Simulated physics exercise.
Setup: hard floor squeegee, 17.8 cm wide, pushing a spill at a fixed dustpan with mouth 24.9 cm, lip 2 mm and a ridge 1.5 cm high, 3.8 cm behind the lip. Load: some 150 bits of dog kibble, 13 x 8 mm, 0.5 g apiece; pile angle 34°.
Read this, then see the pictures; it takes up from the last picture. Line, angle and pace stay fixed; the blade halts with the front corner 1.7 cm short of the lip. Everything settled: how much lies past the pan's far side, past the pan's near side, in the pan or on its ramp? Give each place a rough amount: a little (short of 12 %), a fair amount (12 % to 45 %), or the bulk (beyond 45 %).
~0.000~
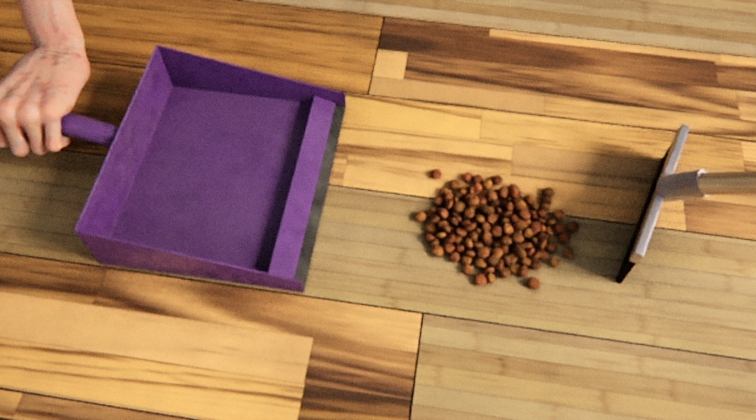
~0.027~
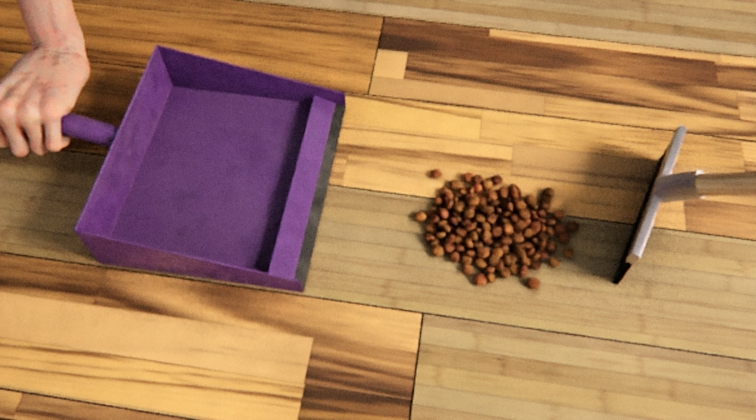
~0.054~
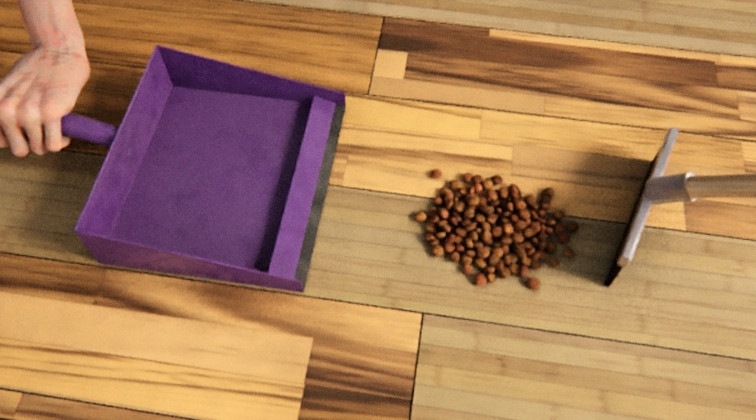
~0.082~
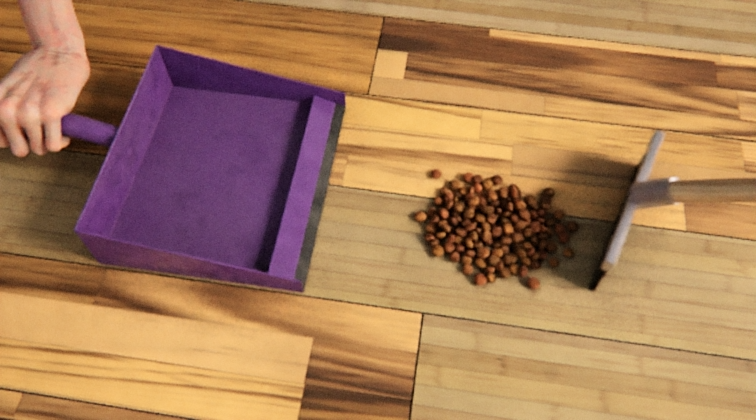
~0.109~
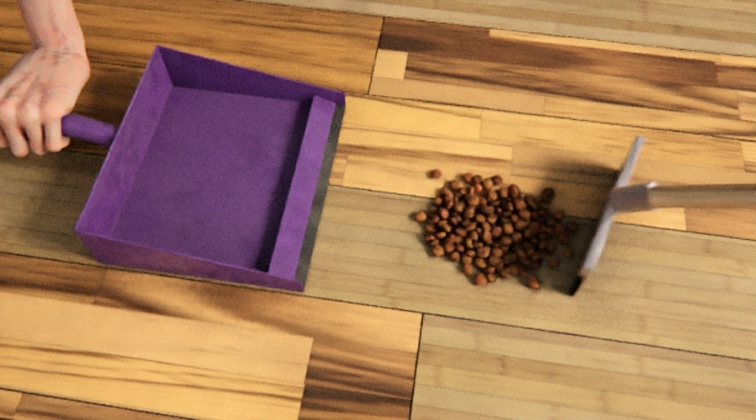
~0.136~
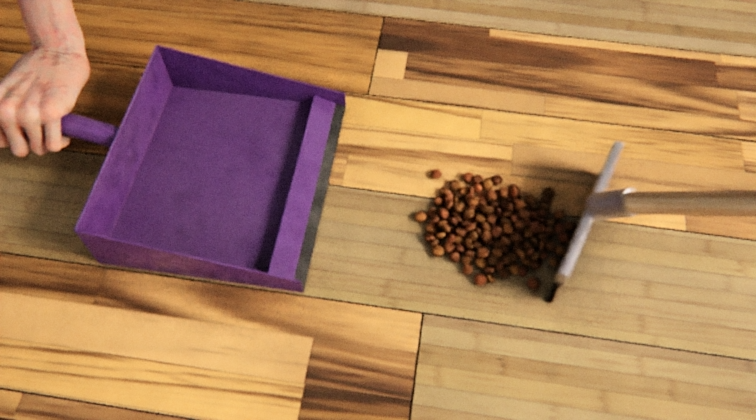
Far side: A little; near side: A little; pan: A little.
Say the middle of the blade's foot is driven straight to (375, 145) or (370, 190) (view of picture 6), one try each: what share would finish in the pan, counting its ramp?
First try around 20 %, second try around 20 %.
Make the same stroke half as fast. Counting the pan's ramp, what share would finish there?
About 0 %.
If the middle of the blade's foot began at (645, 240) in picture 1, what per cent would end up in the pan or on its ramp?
It would come to about 0 in a hundred.
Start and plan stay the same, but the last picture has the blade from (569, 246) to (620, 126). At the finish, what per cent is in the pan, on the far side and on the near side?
Pan 15 % / far 5 % / near 0 %.
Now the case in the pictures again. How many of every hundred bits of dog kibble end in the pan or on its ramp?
I'd say close to 0 per cent.
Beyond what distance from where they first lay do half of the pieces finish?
That distance is around 12 cm.
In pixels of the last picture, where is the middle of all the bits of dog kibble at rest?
Near (369, 199).
Then, at 0.29 s, middle of the blade 15 cm from the lip; 0 % over the lip, far side 0 %, near side 0 %.
After 0.38 s, middle of the blade 8 cm from the lip; 0 % over the lip, far side 0 %, near side 5 %.
After 0.62 s, middle of the blade 5 cm from the lip; 5 % over the lip, far side 0 %, near side 5 %.
By 1.0 s all is still; far side 0 %, near side 5 %, pan 0 %, in front of the lip or behind the blade 90 %.
